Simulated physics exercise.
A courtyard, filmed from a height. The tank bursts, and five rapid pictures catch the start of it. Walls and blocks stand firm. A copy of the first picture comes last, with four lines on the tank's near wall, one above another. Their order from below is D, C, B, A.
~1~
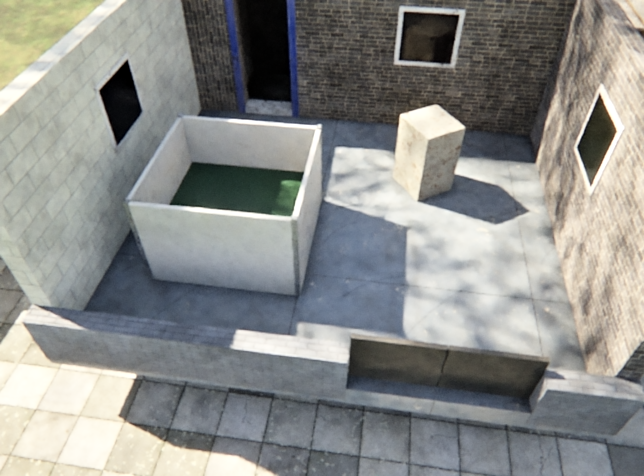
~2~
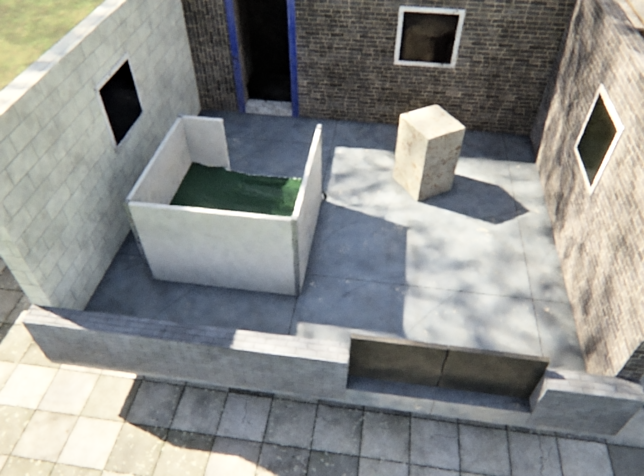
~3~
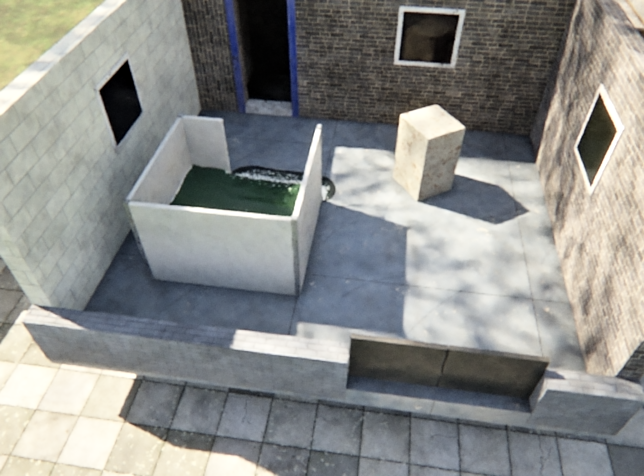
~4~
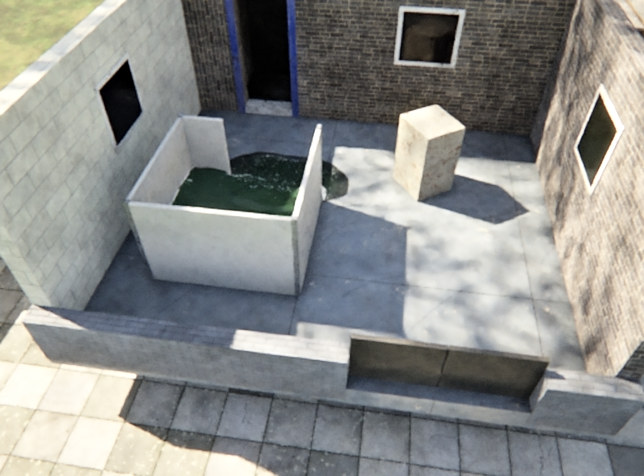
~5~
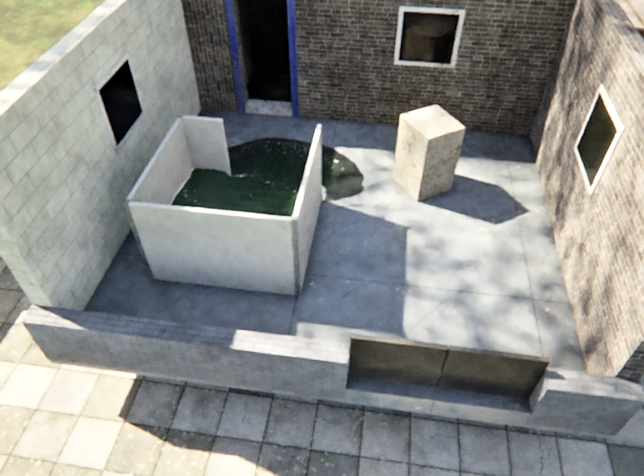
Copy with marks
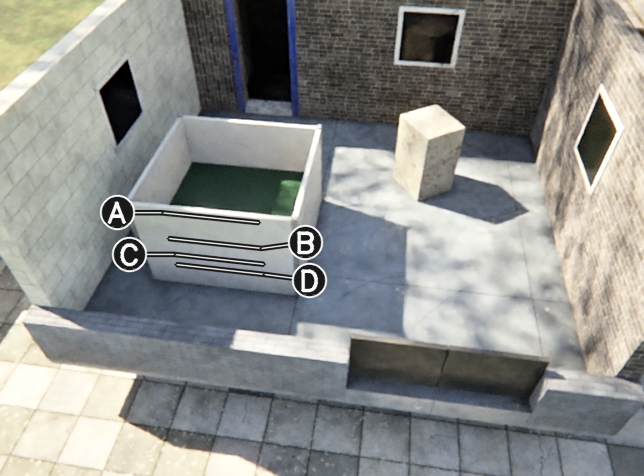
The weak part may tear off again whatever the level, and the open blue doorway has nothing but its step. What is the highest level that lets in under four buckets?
Choose D.
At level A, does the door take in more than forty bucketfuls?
Yes, it does.
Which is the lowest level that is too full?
C.
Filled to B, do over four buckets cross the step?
Yes, it does.
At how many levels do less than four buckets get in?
One of the four.
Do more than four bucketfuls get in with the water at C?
Yes, it does.
On the marked copy, A at (209, 217); B at (214, 243); C at (218, 259); D at (220, 269); from the bottom up D, C, B, A.
With A, dozens of bucketfuls pour in.
With B, dozens of bucketfuls pour in.
With C, about 9 bucketfuls get in.
With D, a bucket or two gets in.
